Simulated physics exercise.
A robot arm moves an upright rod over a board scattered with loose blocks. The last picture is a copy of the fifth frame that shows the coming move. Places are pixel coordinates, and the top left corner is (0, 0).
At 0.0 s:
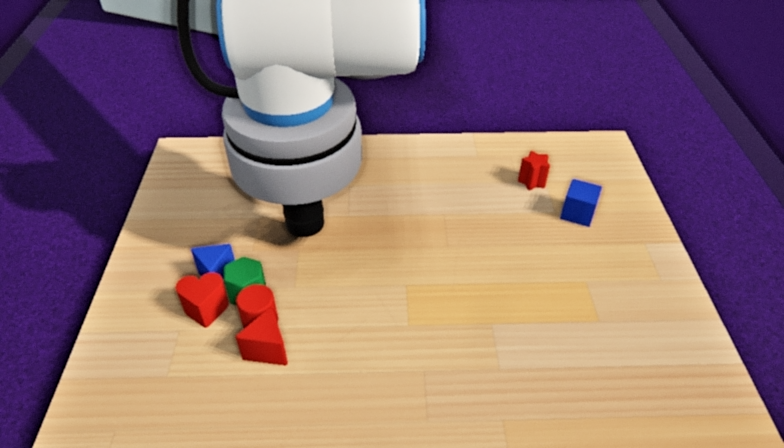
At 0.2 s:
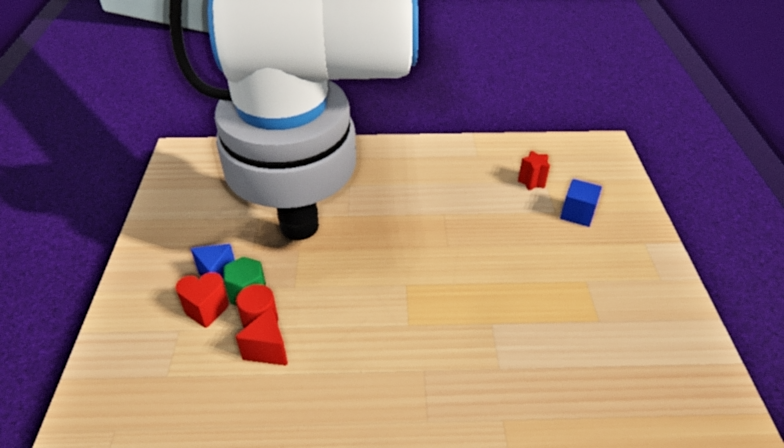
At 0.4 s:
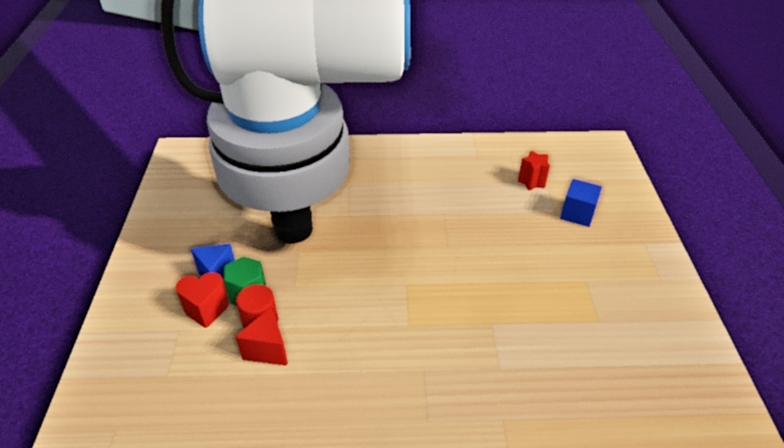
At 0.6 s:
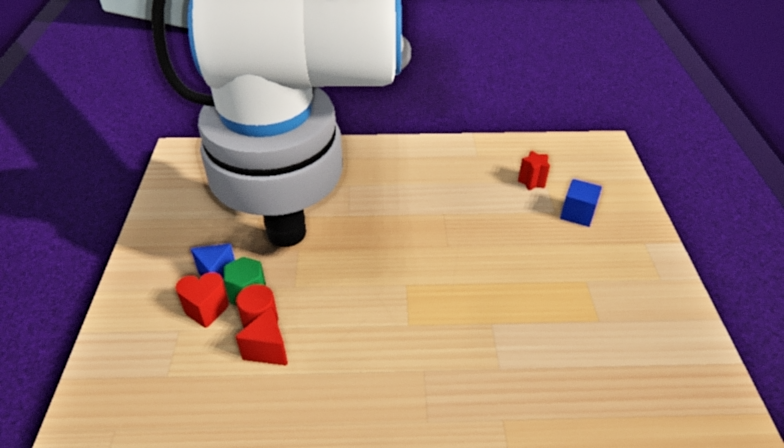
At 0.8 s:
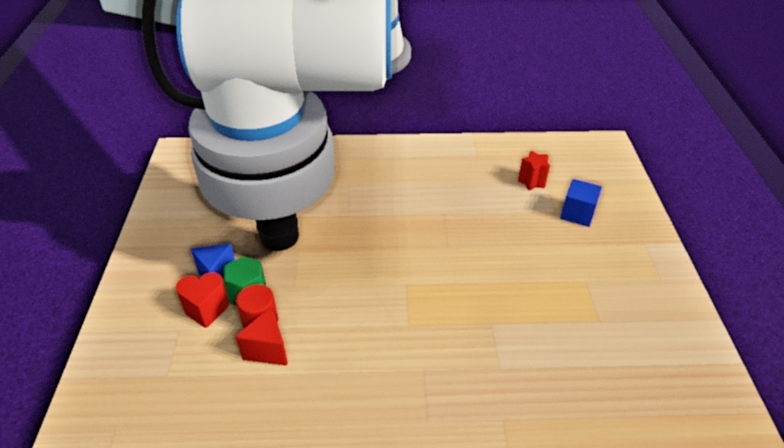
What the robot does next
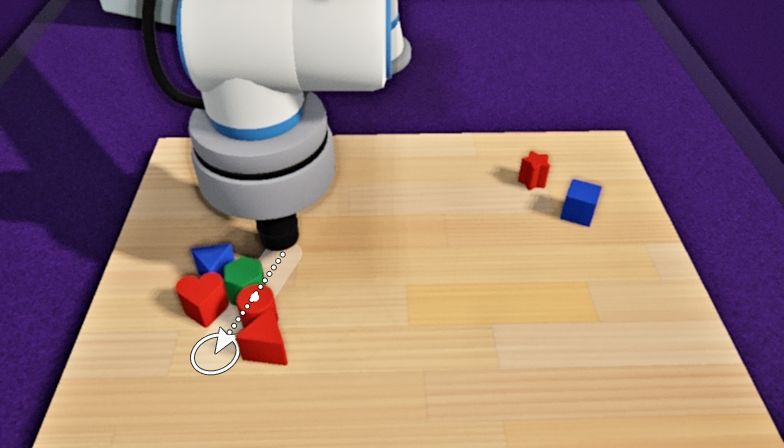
A robot arm with a black rod moved slightly left and a little nearer over a wooden board, toward a cluster of red, green and blue blocks, while all the blocks stayed still.
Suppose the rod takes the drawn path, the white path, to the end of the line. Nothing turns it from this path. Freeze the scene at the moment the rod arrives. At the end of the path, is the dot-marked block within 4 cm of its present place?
No, that is not what happens.
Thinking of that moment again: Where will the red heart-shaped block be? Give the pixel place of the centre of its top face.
The centre of its top will be at (163, 301).
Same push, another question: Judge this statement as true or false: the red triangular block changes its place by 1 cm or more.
The claim holds.
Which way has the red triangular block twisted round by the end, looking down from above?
It spins anti-clockwise.
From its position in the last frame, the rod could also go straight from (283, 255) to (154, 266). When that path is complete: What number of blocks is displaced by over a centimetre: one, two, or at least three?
The number of blocks that move over 1 cm is one.
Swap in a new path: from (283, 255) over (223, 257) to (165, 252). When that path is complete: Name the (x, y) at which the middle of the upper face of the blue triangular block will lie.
Top centre: (184, 259).
Drawn move, in a line from (283, 255) to (215, 354); the dot is on the red circle.
On the path given first. One third of the way, rod (259, 268); red heart-shaped block (183, 293), turned 20° clockwise; green six-sided block (228, 285); red circle (252, 307); red triangular block (266, 330), turned 15° clockwise.
Two thirds of the way, rod (235, 302); red heart-shaped block (164, 300), turned 70° clockwise; green six-sided block (197, 318), turned 30° clockwise; red circle (246, 324); red triangular block (273, 340).
At the end, rod (210, 338); red heart-shaped block (163, 301), turned 75° clockwise; green six-sided block (163, 346), turned 50° clockwise; red circle (237, 352); red triangular block (277, 347), turned 25° anticlockwise.
